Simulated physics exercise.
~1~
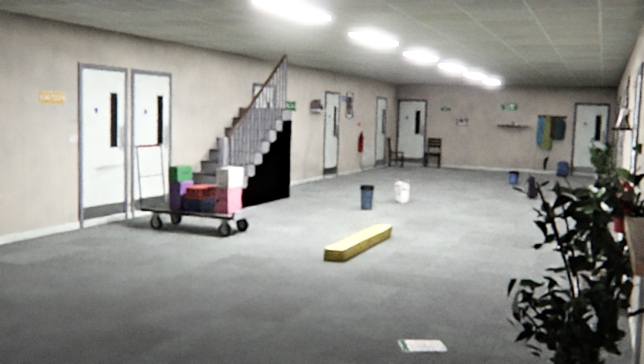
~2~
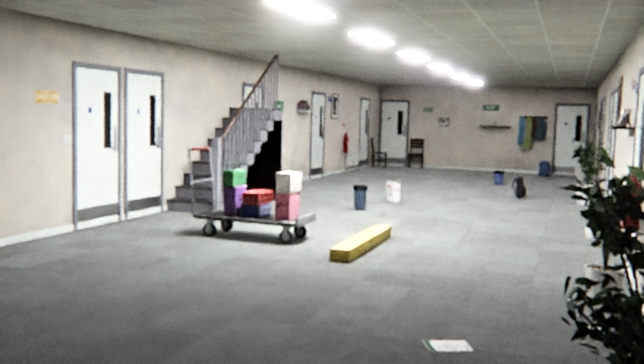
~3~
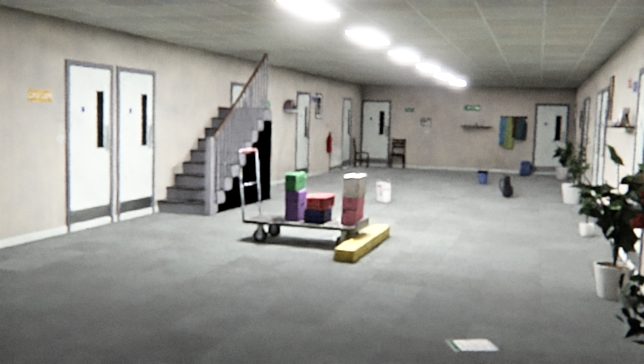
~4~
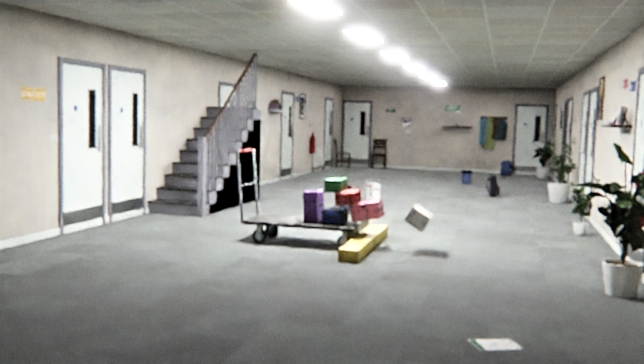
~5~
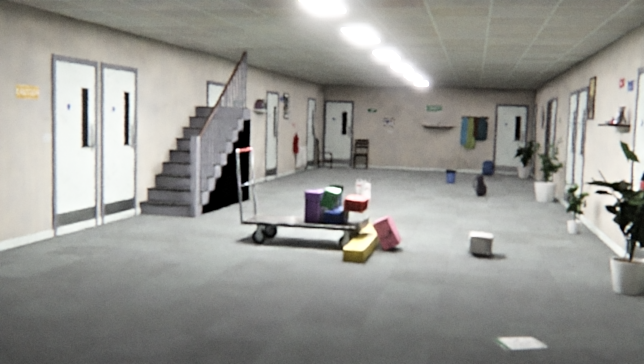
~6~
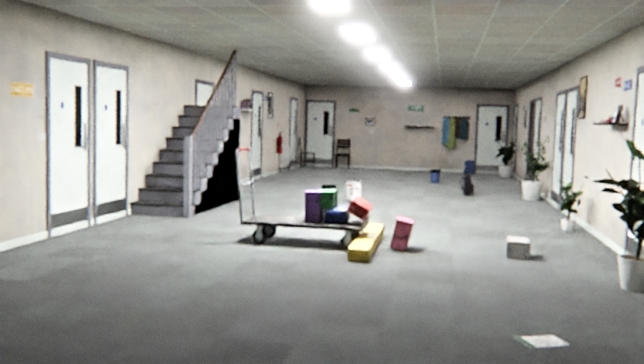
The clip opens on a long corridor with white doors, a staircase and potted plants, where a flat cart stacked with coloured boxes rolls rightward toward a low yellow block on the floor. The cart meets the block and stops short, staying level. Its load keeps sliding forward, and the white carton flies off the front while the pink one topples over the edge. The white carton lands and slides farther right across the grey floor. At the end, the pink carton rests just beyond the block, while the red, blue, green and purple pieces remain jumbled behind the rim.
